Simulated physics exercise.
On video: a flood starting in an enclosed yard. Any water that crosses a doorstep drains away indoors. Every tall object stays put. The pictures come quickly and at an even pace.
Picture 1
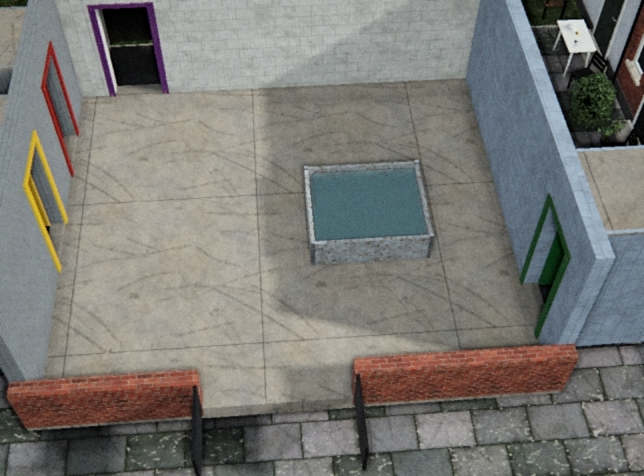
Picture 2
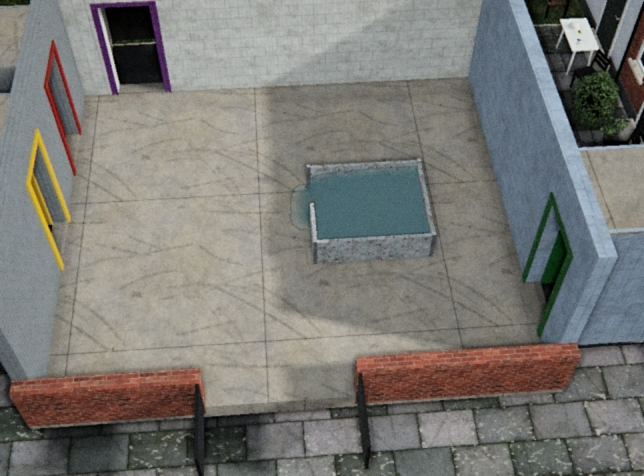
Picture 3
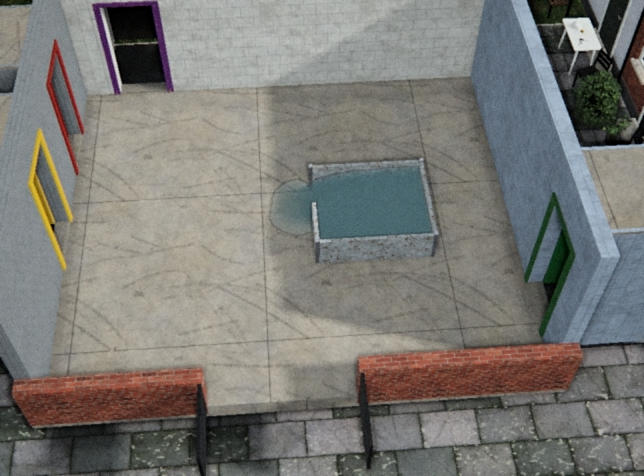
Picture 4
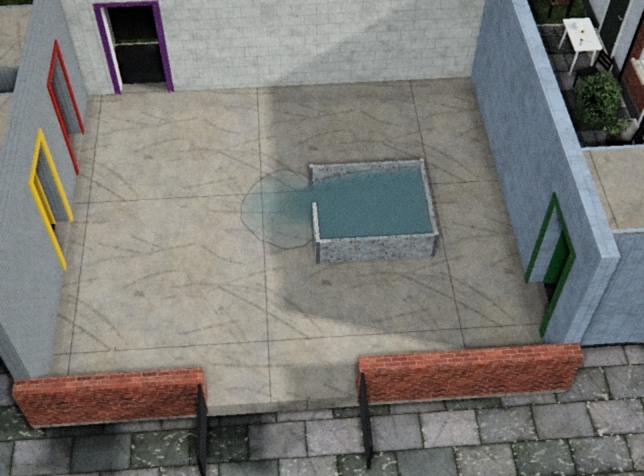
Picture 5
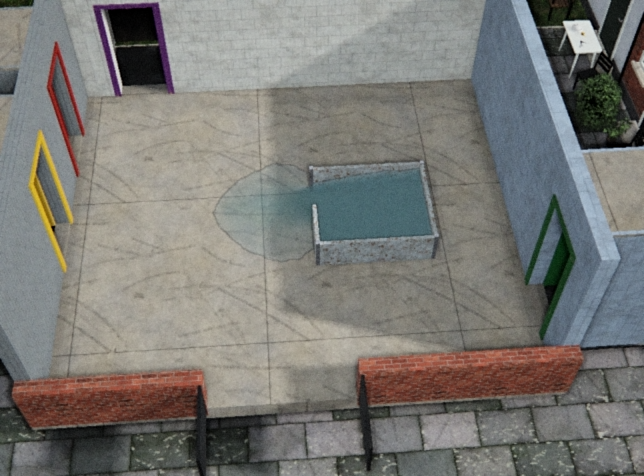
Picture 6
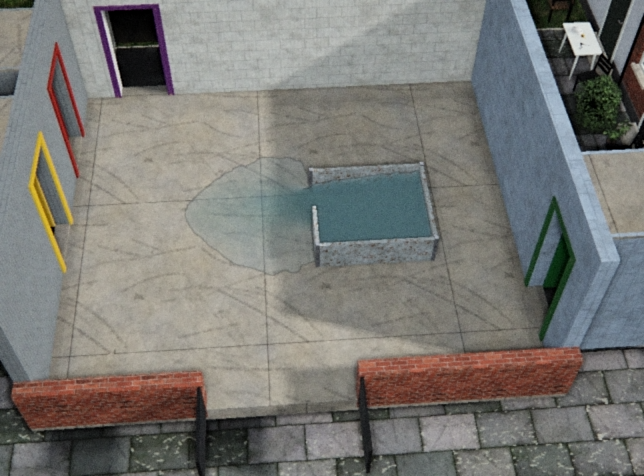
The video shows a walled yard with coloured doorways, low brick walls and a raised stone tank of still water. Water then pours from a gap in the tank's left side and spreads leftward across the paved floor in a widening, rounded sheet.
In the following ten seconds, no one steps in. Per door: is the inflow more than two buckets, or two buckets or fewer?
In the end the yellow door will most likely exceed two buckets, the red door will most likely exceed two buckets, the purple door will most likely exceed two buckets, the green door will most likely not exceed two buckets.
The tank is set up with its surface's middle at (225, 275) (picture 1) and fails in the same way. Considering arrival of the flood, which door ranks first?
That would be the door marked yellow.
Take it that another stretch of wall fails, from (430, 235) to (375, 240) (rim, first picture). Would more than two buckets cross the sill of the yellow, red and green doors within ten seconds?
So, taking them in turn: Yellow door doesn't reach it, red door doesn't reach it, green door tops the limit.
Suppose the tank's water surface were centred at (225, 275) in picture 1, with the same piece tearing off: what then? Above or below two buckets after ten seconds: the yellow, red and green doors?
My take: Yellow overshoots; red stays within the limit; green stays within the limit.
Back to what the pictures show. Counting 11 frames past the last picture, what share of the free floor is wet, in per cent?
That works out at 35 %.
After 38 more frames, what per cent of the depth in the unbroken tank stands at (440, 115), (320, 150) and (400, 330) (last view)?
Roughly 0 per cent, 0 per cent and 0 per cent.
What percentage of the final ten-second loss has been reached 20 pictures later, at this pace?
My reading is near 35 per cent.
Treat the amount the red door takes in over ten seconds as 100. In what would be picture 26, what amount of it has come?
Near 40 per cent, give or take.
A moment on, water covers 20 % of the floor; the yellow door not reached, the red door not reached, the purple door not reached, the green door not reached.
Next, water covers 35 % of the floor; the yellow door under two buckets in, the red door wet at the sill, nothing in, the purple door not reached, the green door not reached.
Then, water covers 40 % of the floor; the yellow door over two buckets in, the red door over two buckets in, the purple door under two buckets in, the green door not reached.
Later, water covers 40 % of the floor; the yellow door over two buckets in, the red door over two buckets in, the purple door over two buckets in, the green door not reached.
In the end, water covers 60 % of the floor; the yellow door far over two buckets in, the red door over two buckets in, the purple door over two buckets in, the green door not reached.
